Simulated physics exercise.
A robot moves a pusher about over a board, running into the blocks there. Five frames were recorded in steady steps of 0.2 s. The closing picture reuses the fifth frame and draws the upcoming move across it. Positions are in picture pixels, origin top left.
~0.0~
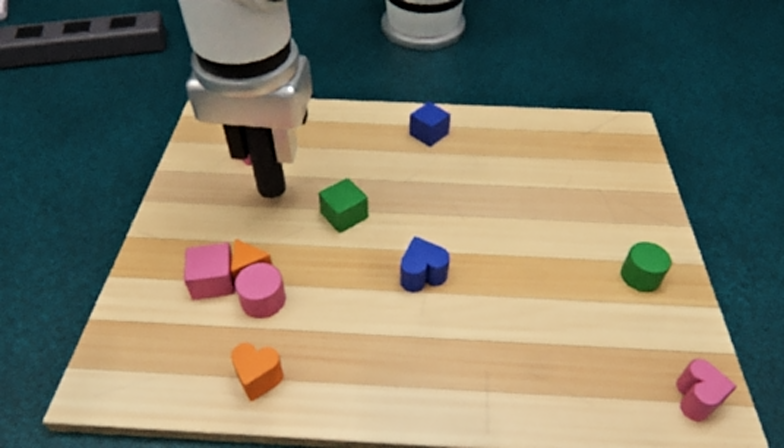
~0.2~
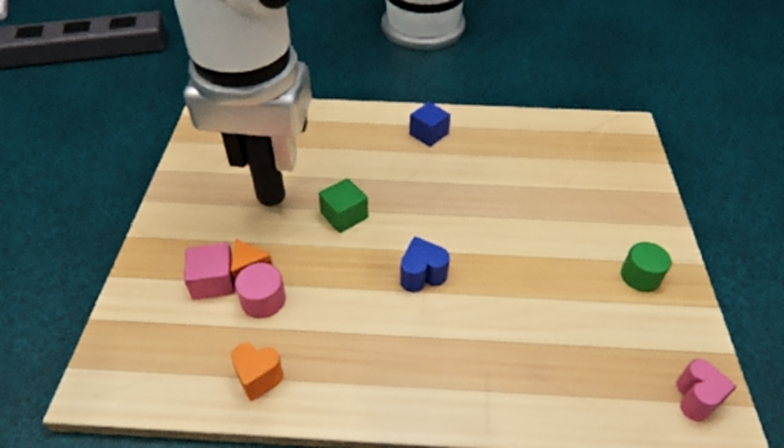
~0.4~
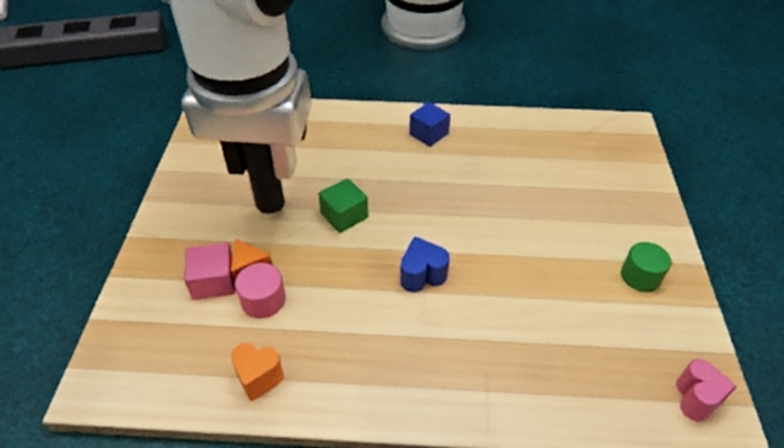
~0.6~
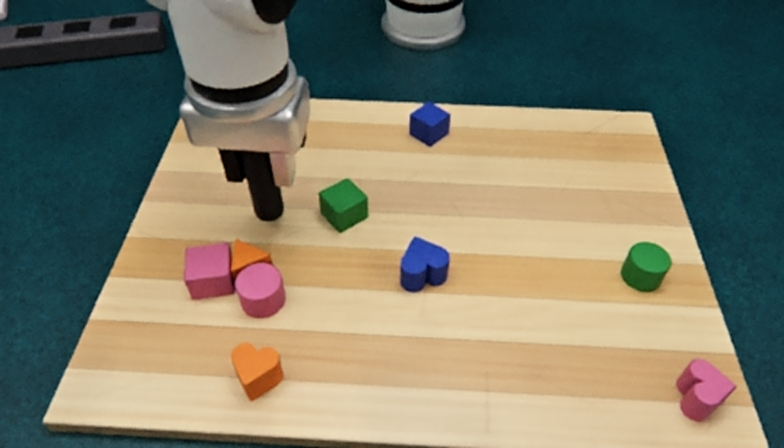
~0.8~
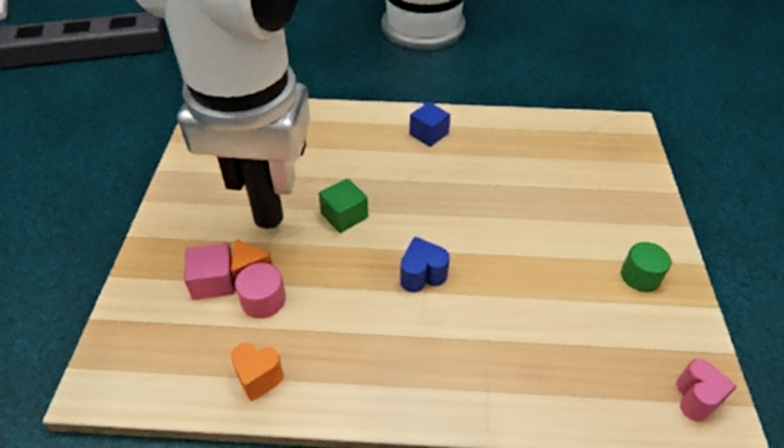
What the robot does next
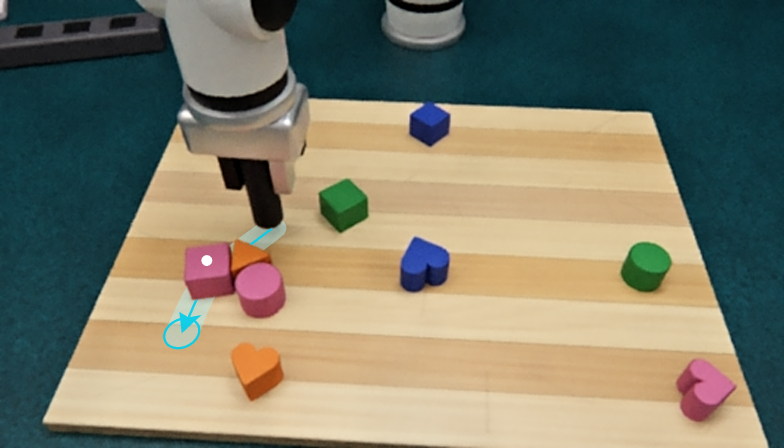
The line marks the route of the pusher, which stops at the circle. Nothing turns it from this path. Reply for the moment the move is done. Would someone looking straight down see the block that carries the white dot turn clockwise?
The answer is yes.
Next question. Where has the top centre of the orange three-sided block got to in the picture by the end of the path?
At (216, 286).
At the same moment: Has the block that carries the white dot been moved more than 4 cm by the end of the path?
I expect so.
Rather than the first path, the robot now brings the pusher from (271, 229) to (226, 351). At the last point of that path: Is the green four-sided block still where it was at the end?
Final answer: Yes.
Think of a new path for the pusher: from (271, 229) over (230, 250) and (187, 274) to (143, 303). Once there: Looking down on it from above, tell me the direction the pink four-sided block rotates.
Overhead view: Anti-clockwise.
Drawn move, from (271, 229) through (235, 256) and (202, 290) to (182, 333); the dot is on the pink four-sided block.
On the path given first. One third of the way, pusher (232, 247); pink four-sided block (197, 267); orange three-sided block (238, 259), turned 30° anticlockwise.
Two thirds of the way, pusher (198, 281); pink four-sided block (161, 306); orange three-sided block (218, 282), turned 95° anticlockwise; pink cylinder (263, 285).
At the end, pusher (178, 324); pink four-sided block (127, 343), turned 20° clockwise; orange three-sided block (216, 286), turned 110° anticlockwise; pink cylinder (264, 286); green four-sided block still.
